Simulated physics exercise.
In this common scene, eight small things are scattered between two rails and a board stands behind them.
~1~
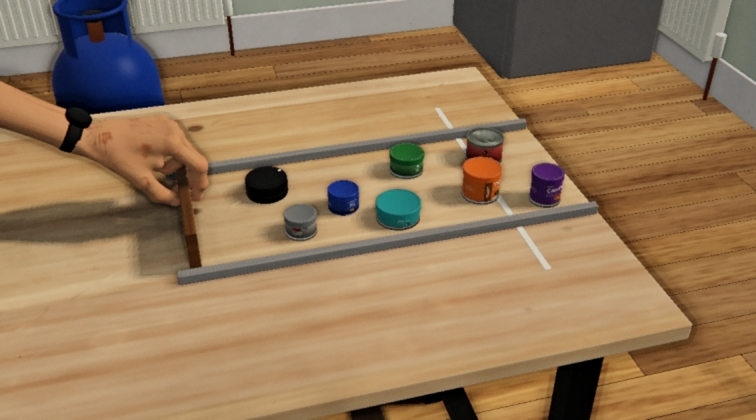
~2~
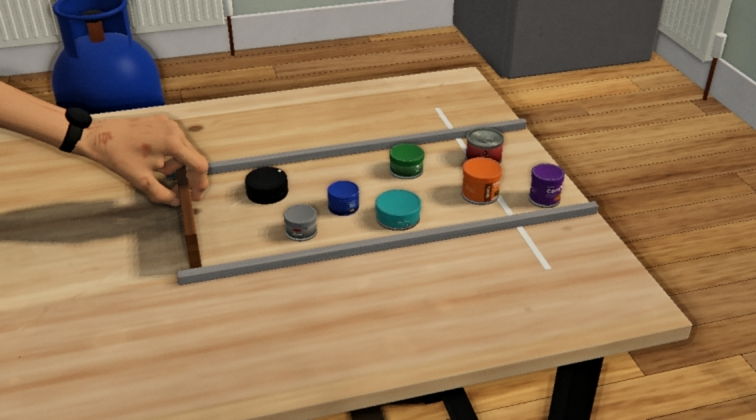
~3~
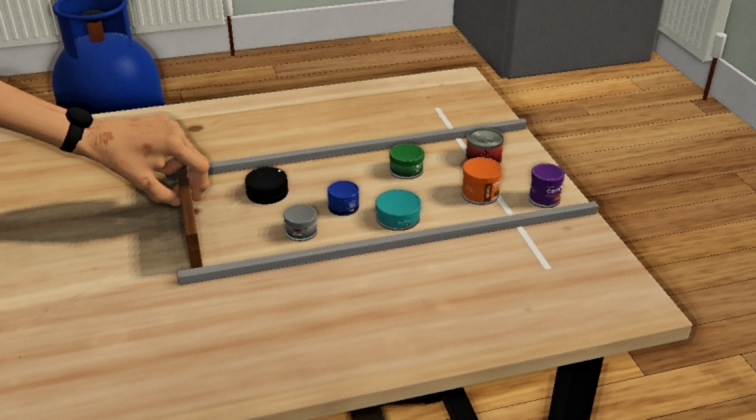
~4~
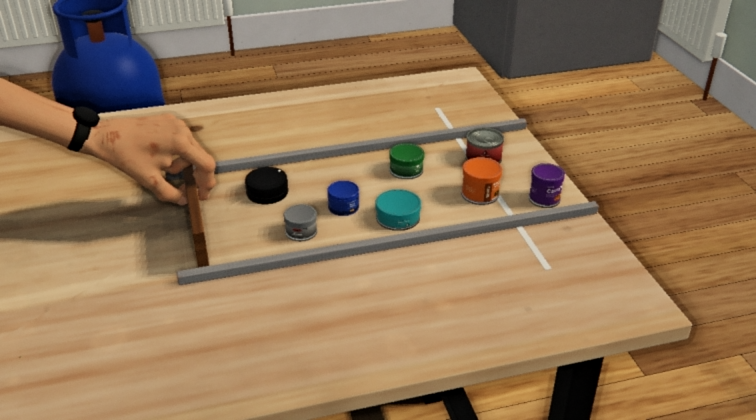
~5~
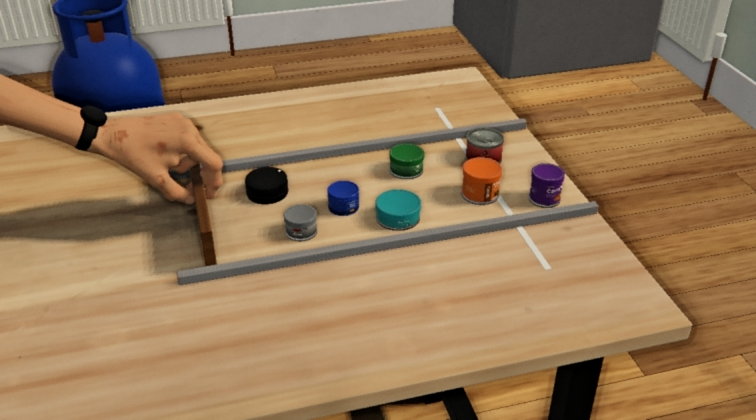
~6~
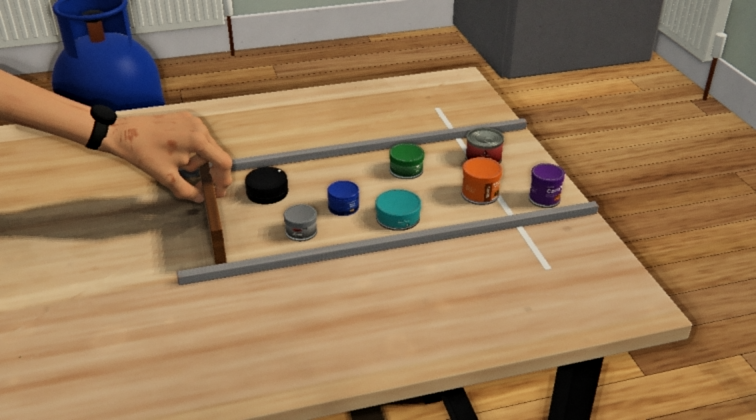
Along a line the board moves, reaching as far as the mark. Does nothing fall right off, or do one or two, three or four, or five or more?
One or two fall off.
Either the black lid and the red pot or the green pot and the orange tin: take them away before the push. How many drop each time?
Count: 1 (first case); 1 (second).
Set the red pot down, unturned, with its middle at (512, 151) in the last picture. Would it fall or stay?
In that spot, it sits tight.
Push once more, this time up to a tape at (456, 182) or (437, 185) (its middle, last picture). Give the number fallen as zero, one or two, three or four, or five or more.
Taking the two tapes in that order, I'd say none at all and not one.
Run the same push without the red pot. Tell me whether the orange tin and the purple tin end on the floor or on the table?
Looking at the two, the orange tin stays up top and the purple tin ends up below.
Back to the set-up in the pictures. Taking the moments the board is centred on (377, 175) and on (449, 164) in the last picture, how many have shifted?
Answer - first 5, then 8.
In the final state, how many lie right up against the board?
It touches 3.
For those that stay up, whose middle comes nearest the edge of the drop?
The one you want is the green pot.
Soon after, none off yet; purple tin at rest near (546, 186); red pot at rest near (485, 147); orange tin at rest near (481, 181).
At rest, the number that fall off is one or two; fallen, red pot and purple tin.
